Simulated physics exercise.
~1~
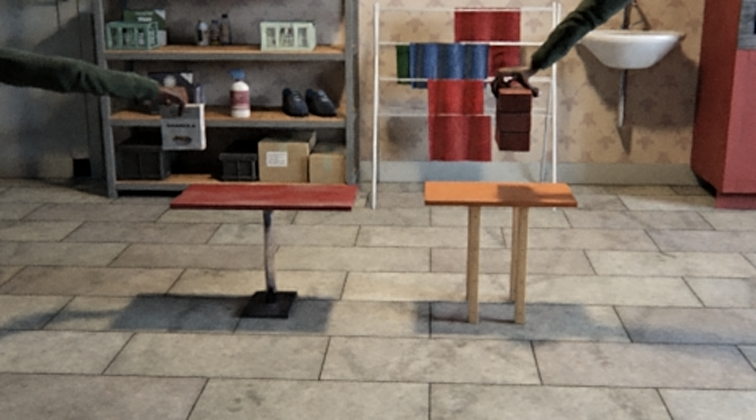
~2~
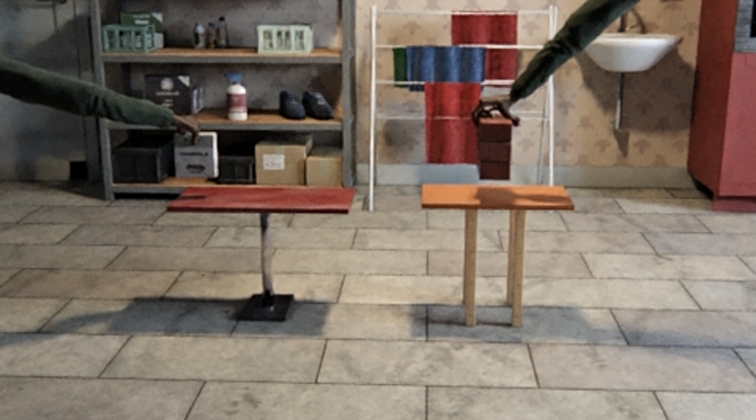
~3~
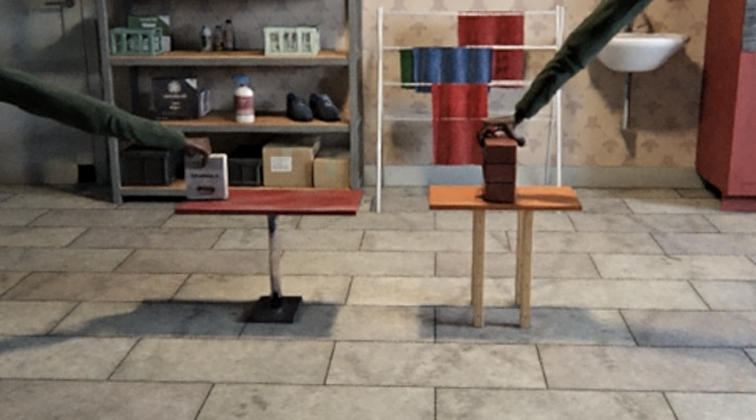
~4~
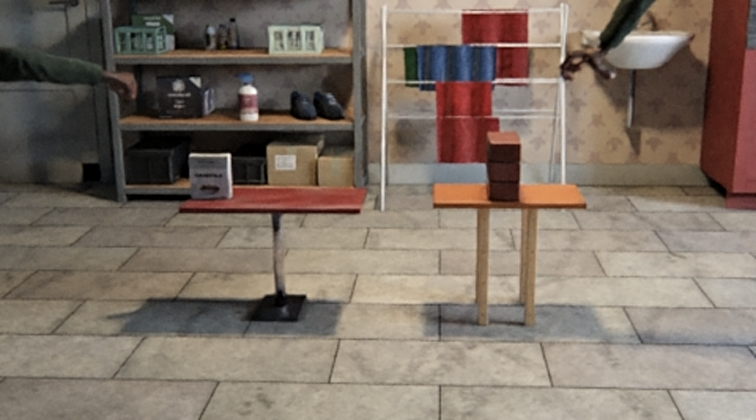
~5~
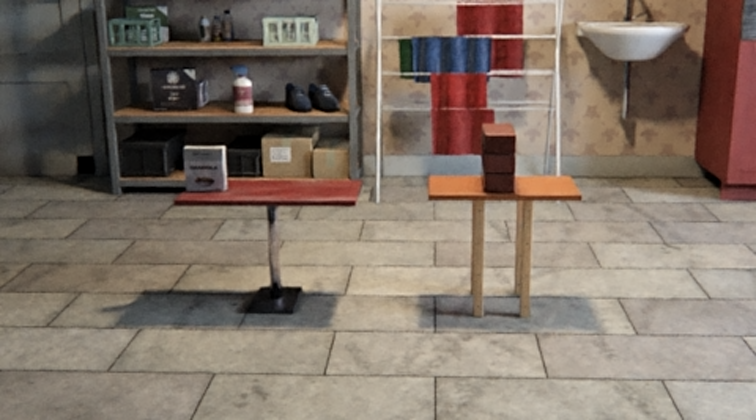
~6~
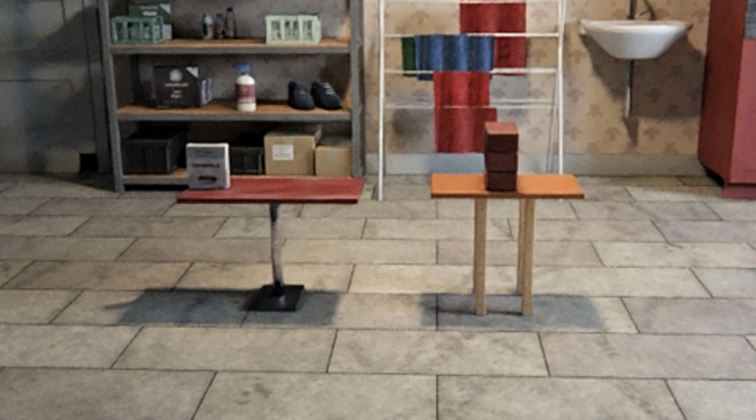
Two narrow-footed stands, a red side table on the left and an orange plant stand on the right, wait on a grey tiled floor in a slightly swaying, hand-held view. Behind them are metal shelves, a rack of red and blue cloths and a white sink. Two dark-sleeved arms reach in from either side, one holding a pale packet, the other a stack of reddish-brown bricks. They lower the packet upright near the red table's left end and the bricks onto the orange top. Both hands let go and withdraw, and both loaded stands stay steady.
